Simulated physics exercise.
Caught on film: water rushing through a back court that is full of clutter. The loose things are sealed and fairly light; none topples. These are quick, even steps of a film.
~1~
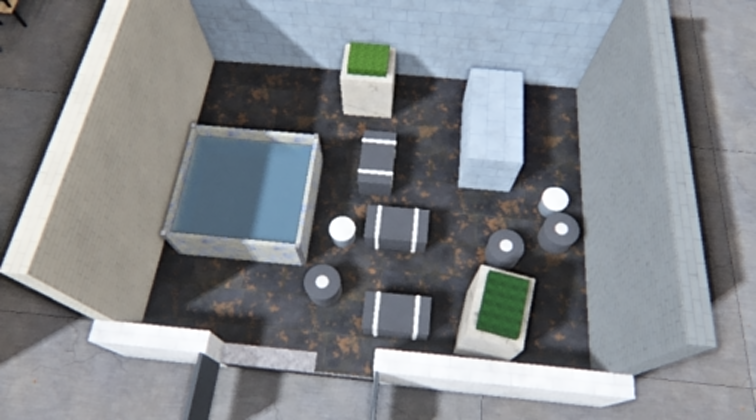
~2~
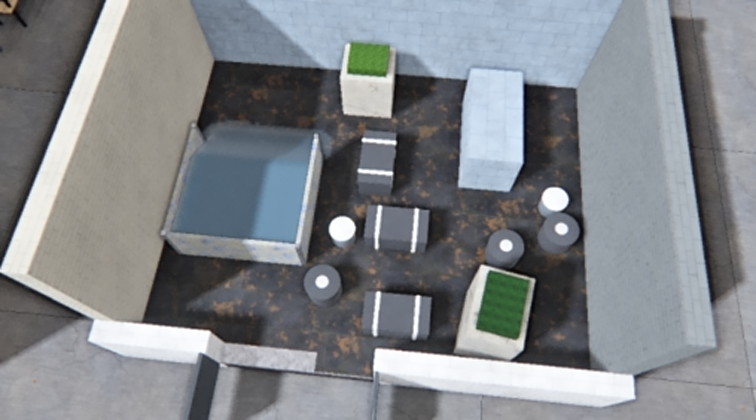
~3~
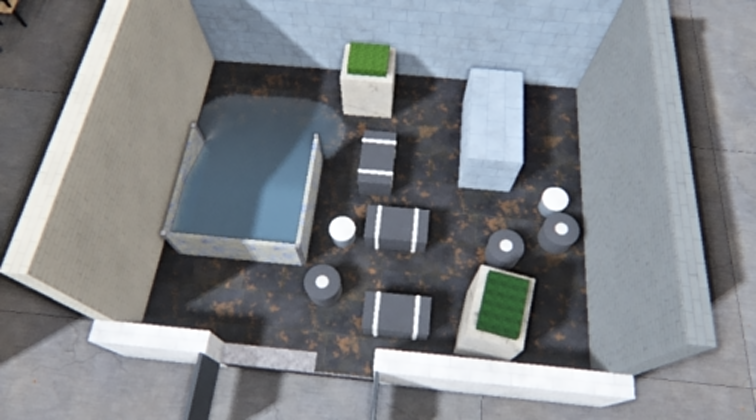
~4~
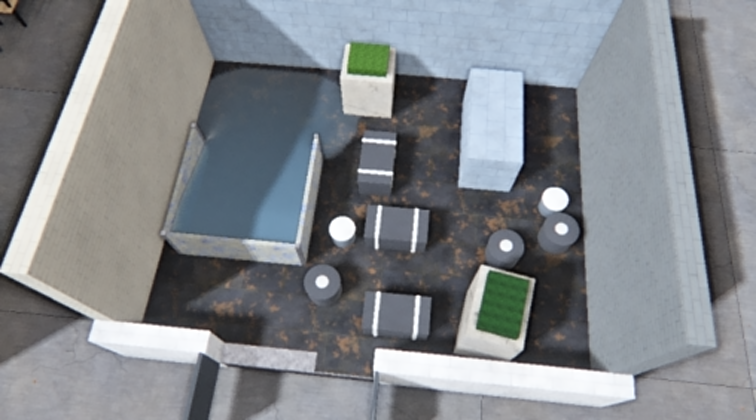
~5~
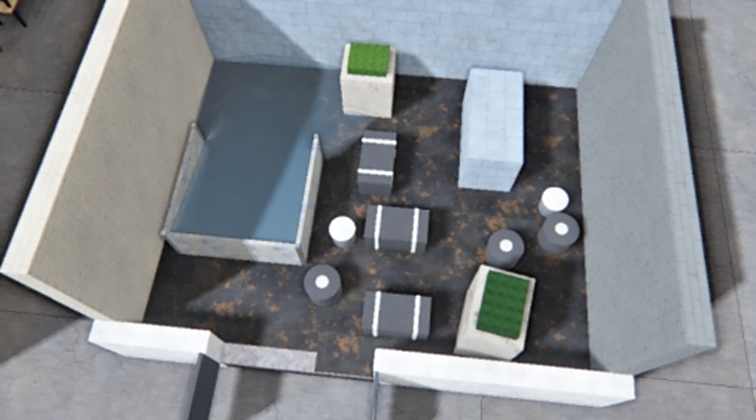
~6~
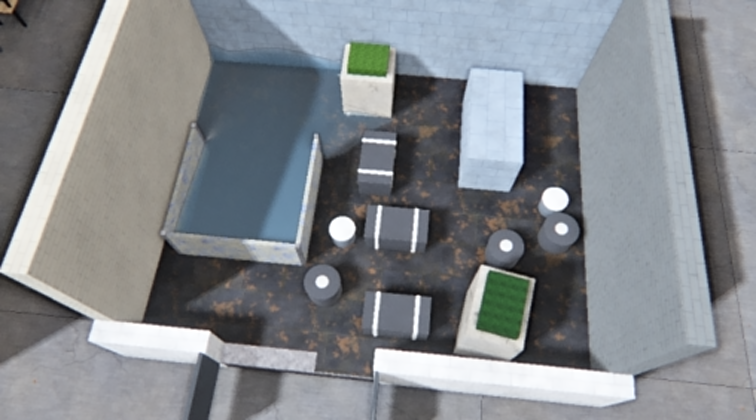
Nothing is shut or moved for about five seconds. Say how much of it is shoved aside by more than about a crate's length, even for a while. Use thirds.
Share: Less than a third.
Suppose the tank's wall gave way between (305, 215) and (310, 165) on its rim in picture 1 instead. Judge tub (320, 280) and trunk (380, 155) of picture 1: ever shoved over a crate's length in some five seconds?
One after the other: Never so far, pushed that far.
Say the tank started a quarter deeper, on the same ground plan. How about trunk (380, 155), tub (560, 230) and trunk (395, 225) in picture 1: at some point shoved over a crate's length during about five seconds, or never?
In that order: Swept aside, less than that, swept aside.
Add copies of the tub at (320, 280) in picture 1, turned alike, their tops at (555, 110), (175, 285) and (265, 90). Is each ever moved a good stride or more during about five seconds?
One after the other: Short of that, under that, yes.
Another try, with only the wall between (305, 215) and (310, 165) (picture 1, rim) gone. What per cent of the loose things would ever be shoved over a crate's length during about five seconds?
About 90 per cent.
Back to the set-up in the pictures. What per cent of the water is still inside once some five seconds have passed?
Some 100 per cent.
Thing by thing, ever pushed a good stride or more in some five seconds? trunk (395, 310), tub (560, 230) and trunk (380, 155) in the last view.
One after the other: No, never so far, shifted that much.
A moment on, 0 of 8 are well off their spots; 0 afloat.
Next, 0 of 8 are well off their spots; 0 afloat.
Later, 1 of 8 are well off their spots; 1 afloat.
In the end, 2 of 8 are well off their spots, and 2 have been at some point; 0 afloat.
